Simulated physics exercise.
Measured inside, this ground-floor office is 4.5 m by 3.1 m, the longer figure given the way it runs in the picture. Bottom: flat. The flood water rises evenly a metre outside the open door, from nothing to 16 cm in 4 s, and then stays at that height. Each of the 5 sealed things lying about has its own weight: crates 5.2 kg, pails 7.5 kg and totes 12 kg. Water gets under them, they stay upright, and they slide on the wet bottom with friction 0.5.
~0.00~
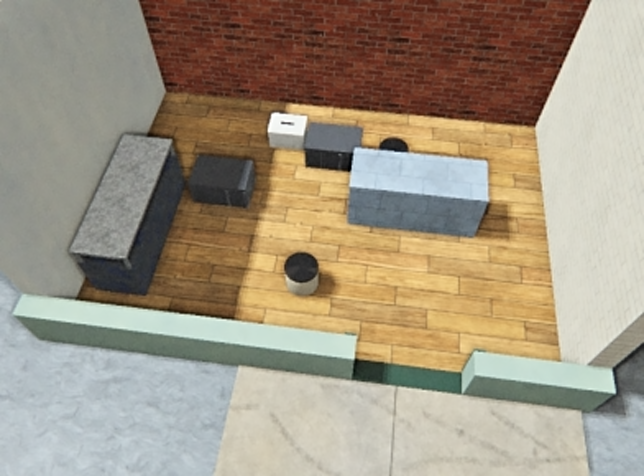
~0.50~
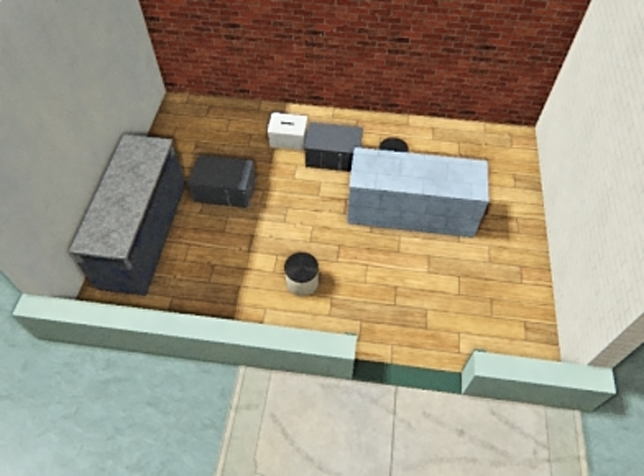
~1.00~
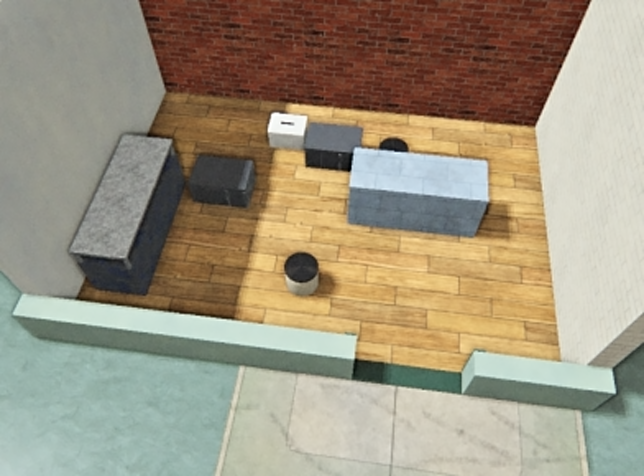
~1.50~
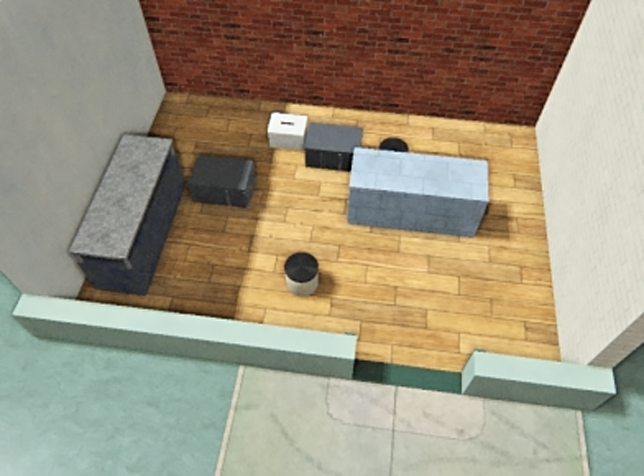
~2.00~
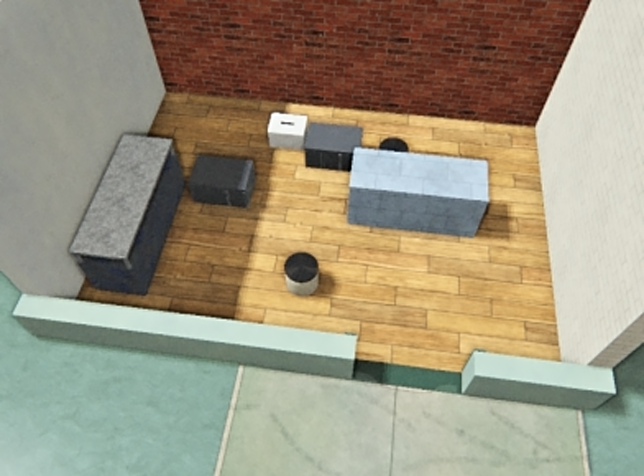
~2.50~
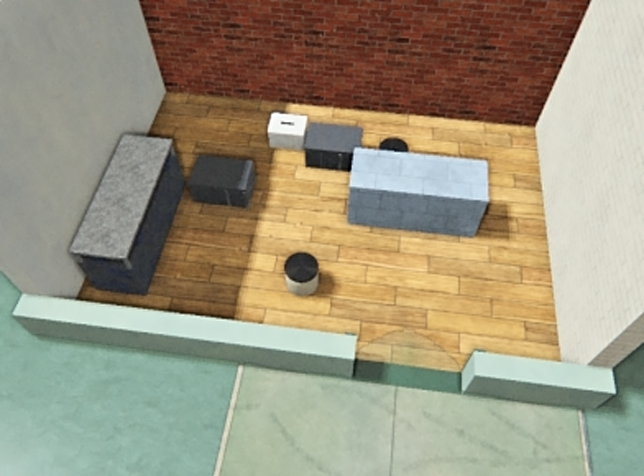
An open room stays still as greenish water covers the ground outside, then enters the doorway.
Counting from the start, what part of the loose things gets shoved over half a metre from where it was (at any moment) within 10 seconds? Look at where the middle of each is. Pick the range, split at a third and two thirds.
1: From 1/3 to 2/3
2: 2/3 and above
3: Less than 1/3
Less than 1/3 (3).
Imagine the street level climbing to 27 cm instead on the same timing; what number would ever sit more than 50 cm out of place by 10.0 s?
In that case 1 of them.
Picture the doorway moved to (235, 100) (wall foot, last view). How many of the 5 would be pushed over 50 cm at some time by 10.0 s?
Result: 1.
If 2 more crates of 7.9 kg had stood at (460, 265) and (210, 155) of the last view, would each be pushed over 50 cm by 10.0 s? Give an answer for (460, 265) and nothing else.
That spot comes out higher.
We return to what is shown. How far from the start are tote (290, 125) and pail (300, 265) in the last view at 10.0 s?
In turn: 0 cm, 0 cm.
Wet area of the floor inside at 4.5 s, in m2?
Roughly 3.5 m2.
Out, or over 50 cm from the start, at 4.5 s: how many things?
The number comes to 0.
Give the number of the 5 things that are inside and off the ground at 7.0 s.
I'd say 0 of them.
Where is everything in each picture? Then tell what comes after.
A crate at (334, 137) rests on the ground; a pail at (301, 267), on the bottom; 0.0 m2 under water; 0 of 5 have shifted, in the first frame.
A crate at (334, 137), on the bottom; a pail at (301, 267) rests on the ground; 0.0 m2 under water; 0 of 5 have shifted, in the second frame.
A crate at (334, 137), on the bottom; a pail at (301, 267) rests on the ground; water covers 0.0 m2; 0 of 5 have shifted, in the third frame.
A crate at (334, 137) rests on the ground; a pail at (301, 267), on the bottom; water covers 0.0 m2; 0 of 5 have shifted, in the fourth frame.
A crate at (334, 137), on the bottom; a pail at (301, 267) rests on the ground; water covers 0.0 m2; 0 of 5 have shifted, in the fifth frame.
A crate at (334, 137), on the bottom; a pail at (301, 267), on the bottom; water covers 0.2 m2; 0 of 5 have shifted, in the sixth frame.
After 3.5 s 0 of 5 are over 50 cm from their spots; 0 afloat.
After 4.5 s 0 of 5 are over 50 cm from their spots; 0 afloat.
After 7.0 s 0 of 5 are over 50 cm from their spots; 0 afloat.
After 10.0 s 1 of 5 are over 50 cm from their spots, and 1 have been at some point; 2 afloat.
